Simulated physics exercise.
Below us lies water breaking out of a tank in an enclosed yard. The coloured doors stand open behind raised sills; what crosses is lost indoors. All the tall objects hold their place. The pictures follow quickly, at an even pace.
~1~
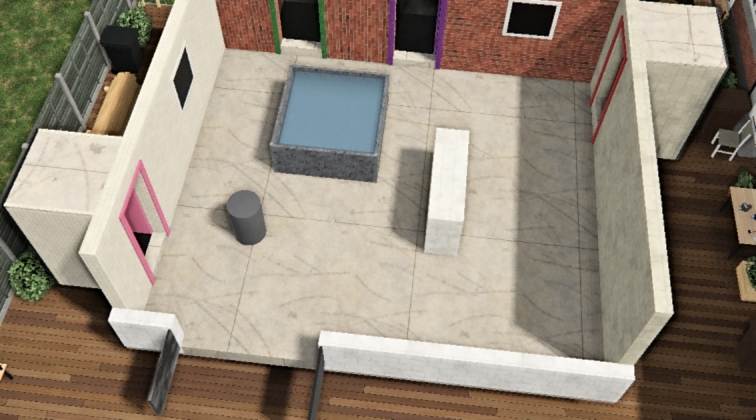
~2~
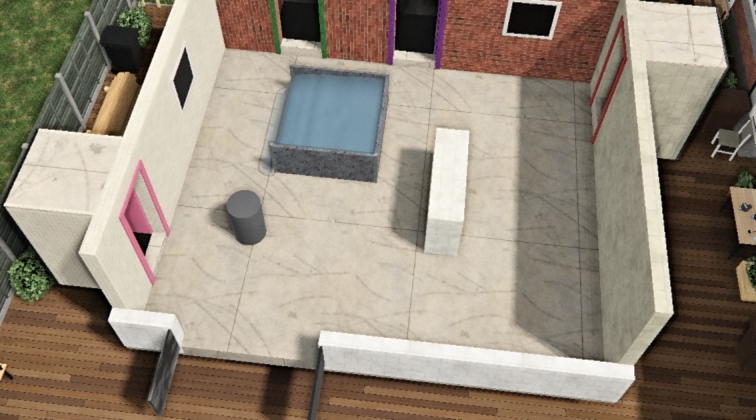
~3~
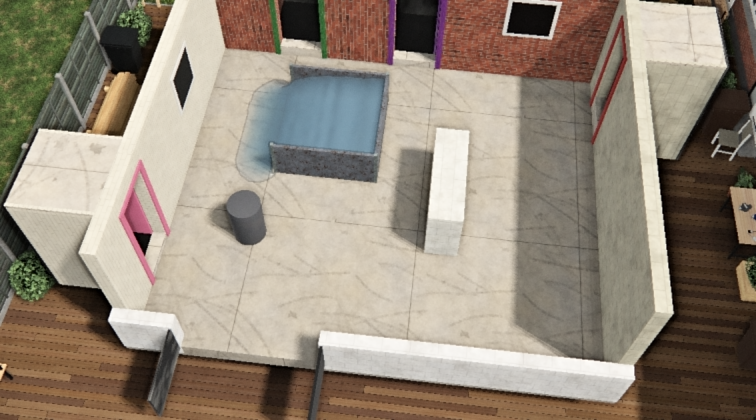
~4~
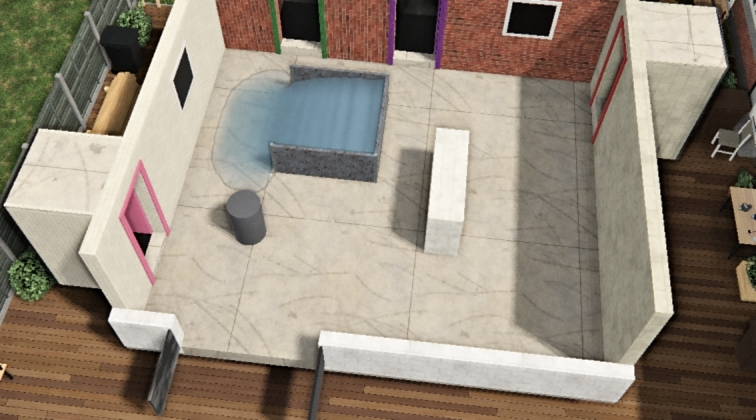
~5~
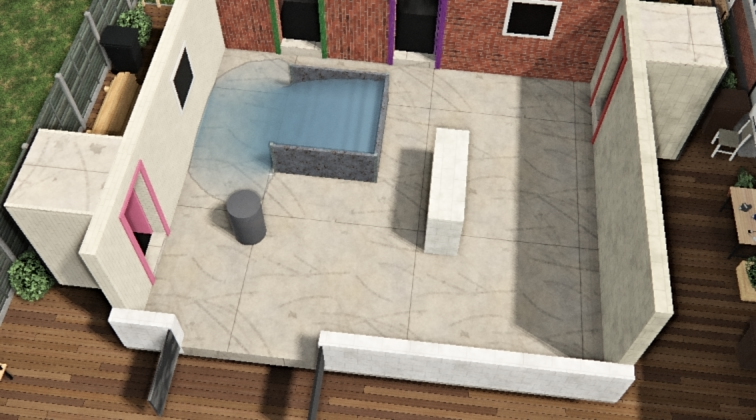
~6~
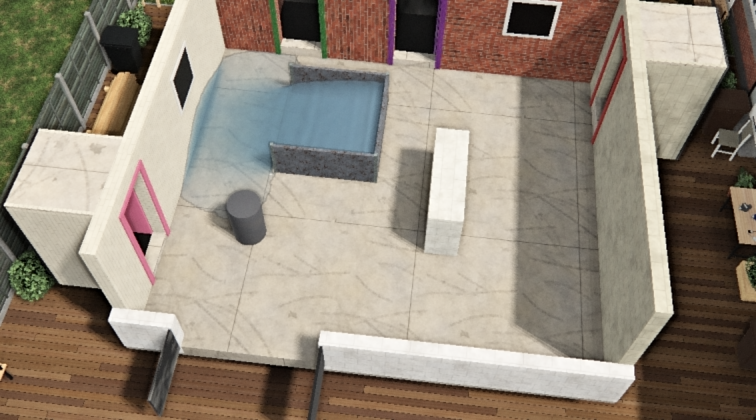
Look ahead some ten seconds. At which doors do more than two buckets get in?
In the end: The red door admits no more than that; the purple door admits no more than that; the green door admits no more than that; the pink door admits no more than that.
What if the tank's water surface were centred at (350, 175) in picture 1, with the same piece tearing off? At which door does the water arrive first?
First comes the pink-painted one.
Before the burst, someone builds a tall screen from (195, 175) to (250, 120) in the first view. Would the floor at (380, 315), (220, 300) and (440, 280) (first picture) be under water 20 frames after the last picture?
As listed: Dry, covered, dry.
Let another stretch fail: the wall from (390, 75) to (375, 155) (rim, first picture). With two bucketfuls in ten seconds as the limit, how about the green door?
In short: The green one is under.
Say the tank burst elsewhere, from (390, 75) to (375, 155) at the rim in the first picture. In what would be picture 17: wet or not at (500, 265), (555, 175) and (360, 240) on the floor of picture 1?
In turn: Clear, covered, awash.
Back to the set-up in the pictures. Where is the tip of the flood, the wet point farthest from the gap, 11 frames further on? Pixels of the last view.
Around (140, 328).
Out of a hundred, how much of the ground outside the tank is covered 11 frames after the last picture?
About 25 per cent.
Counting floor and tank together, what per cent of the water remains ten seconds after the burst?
Close to 72 %.
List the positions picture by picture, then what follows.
The first picture shows the water tank at (332, 111) is whole and still.
In the second picture, the front is at a hidden place, out from the gap at (286, 121).
In the third picture, water pours out at (286, 124) and has run to (275, 83).
In the fourth picture, water pours out at (286, 124) and has run to (260, 75).
In the fifth picture, water pours out at (286, 125) and has run to (190, 166).
In the sixth picture, water pours out at (286, 125) and has run to (222, 61).
A moment on, water covers 15 % of the floor; the red door not reached, the purple door not reached, the green door wet at the sill, nothing in, the pink door wet at the sill, nothing in.
Next, water covers 25 % of the floor; the red door not reached, the purple door not reached, the green door wet at the sill, nothing in, the pink door wet at the sill, nothing in.
Then, water covers 40 % of the floor; the red door not reached, the purple door wet at the sill, nothing in, the green door wet at the sill, nothing in, the pink door wet at the sill, nothing in.
Later, water covers 65 % of the floor; the red door wet at the sill, nothing in, the purple door wet at the sill, nothing in, the green door wet at the sill, nothing in, the pink door under two buckets in.
In the end, water covers 90 % of the floor; the red door wet at the sill, nothing in, the purple door wet at the sill, nothing in, the green door wet at the sill, nothing in, the pink door under two buckets in.
